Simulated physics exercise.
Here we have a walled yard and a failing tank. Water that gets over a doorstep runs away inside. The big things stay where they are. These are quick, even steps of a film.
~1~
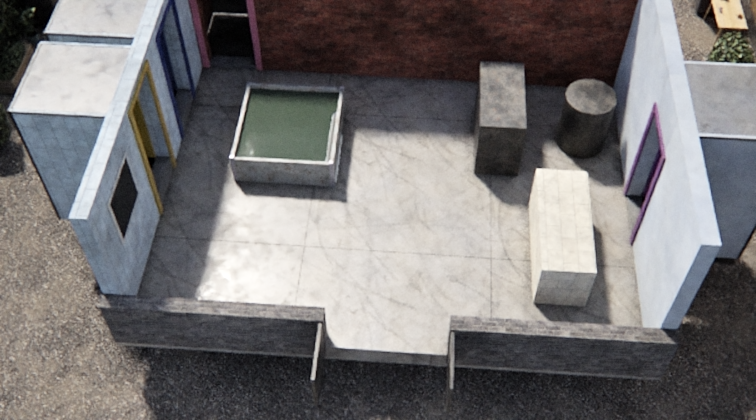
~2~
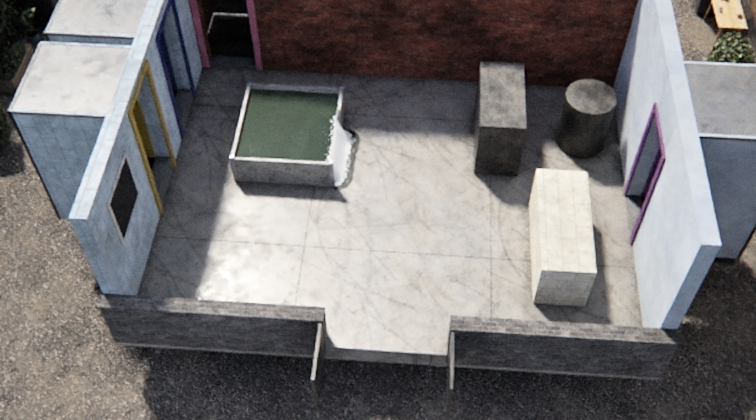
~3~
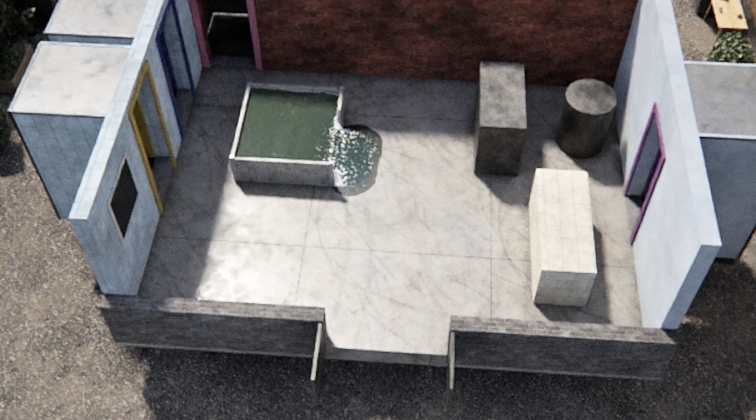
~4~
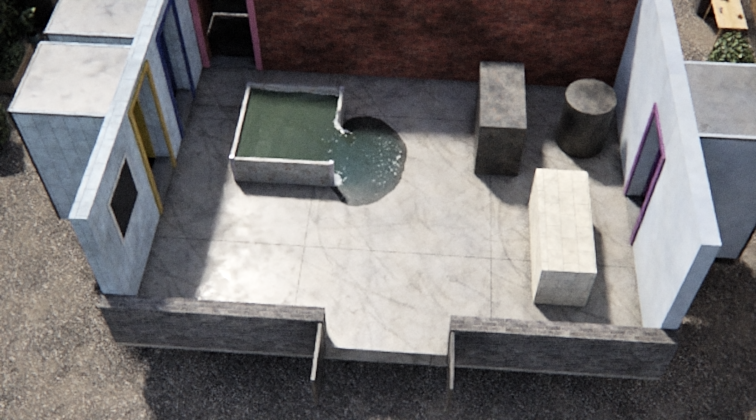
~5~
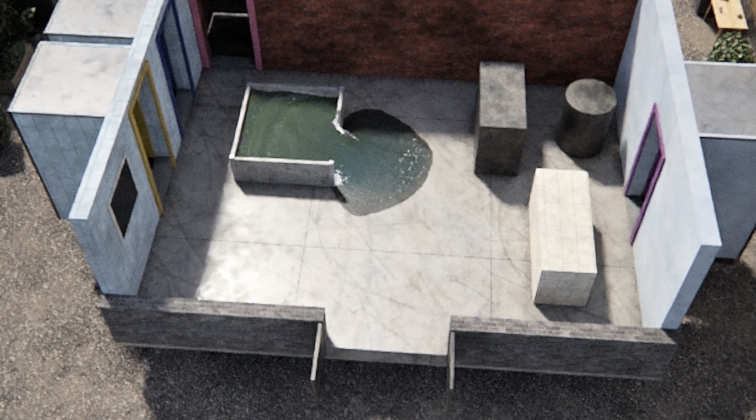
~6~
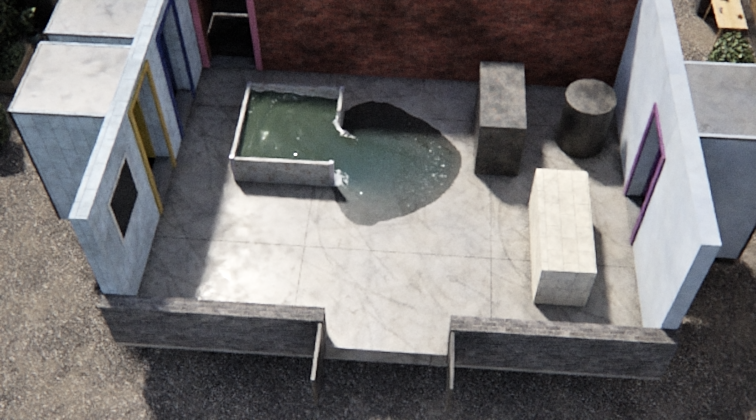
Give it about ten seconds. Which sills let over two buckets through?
One by one: The yellow door admits no more than that; the pink door admits no more than that; the purple door lets in a lot; the blue door admits no more than that.
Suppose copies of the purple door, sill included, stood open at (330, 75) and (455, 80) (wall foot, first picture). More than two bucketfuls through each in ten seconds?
As listed: Stays under, goes over.
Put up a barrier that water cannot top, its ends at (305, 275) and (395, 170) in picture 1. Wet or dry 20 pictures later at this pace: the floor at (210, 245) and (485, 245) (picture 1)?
In that order: Wet, flooded.
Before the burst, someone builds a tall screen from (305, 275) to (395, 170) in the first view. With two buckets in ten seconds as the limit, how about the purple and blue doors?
Purple door stays under, blue door is under.
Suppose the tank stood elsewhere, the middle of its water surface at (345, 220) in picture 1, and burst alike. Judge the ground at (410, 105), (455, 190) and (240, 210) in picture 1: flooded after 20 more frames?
In turn: Not flooded, under water, free of water.
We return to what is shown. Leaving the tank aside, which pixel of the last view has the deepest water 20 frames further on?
Around (513, 335).
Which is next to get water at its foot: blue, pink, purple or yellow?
It is the purple door.
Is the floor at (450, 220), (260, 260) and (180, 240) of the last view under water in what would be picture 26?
In turn: Covered, clear, dry.
A moment on, water covers 20 % of the floor; the yellow door not reached, the pink door not reached, the purple door not reached, the blue door not reached.
Next, water covers 30 % of the floor; the yellow door not reached, the pink door not reached, the purple door wet at the sill, nothing in, the blue door not reached.
Then, water covers 45 % of the floor; the yellow door not reached, the pink door not reached, the purple door under two buckets in, the blue door not reached.
Later, water covers 65 % of the floor; the yellow door not reached, the pink door wet at the sill, nothing in, the purple door under two buckets in, the blue door not reached.
In the end, water covers 80 % of the floor; the yellow door not reached, the pink door wet at the sill, nothing in, the purple door over two buckets in, the blue door wet at the sill, nothing in.
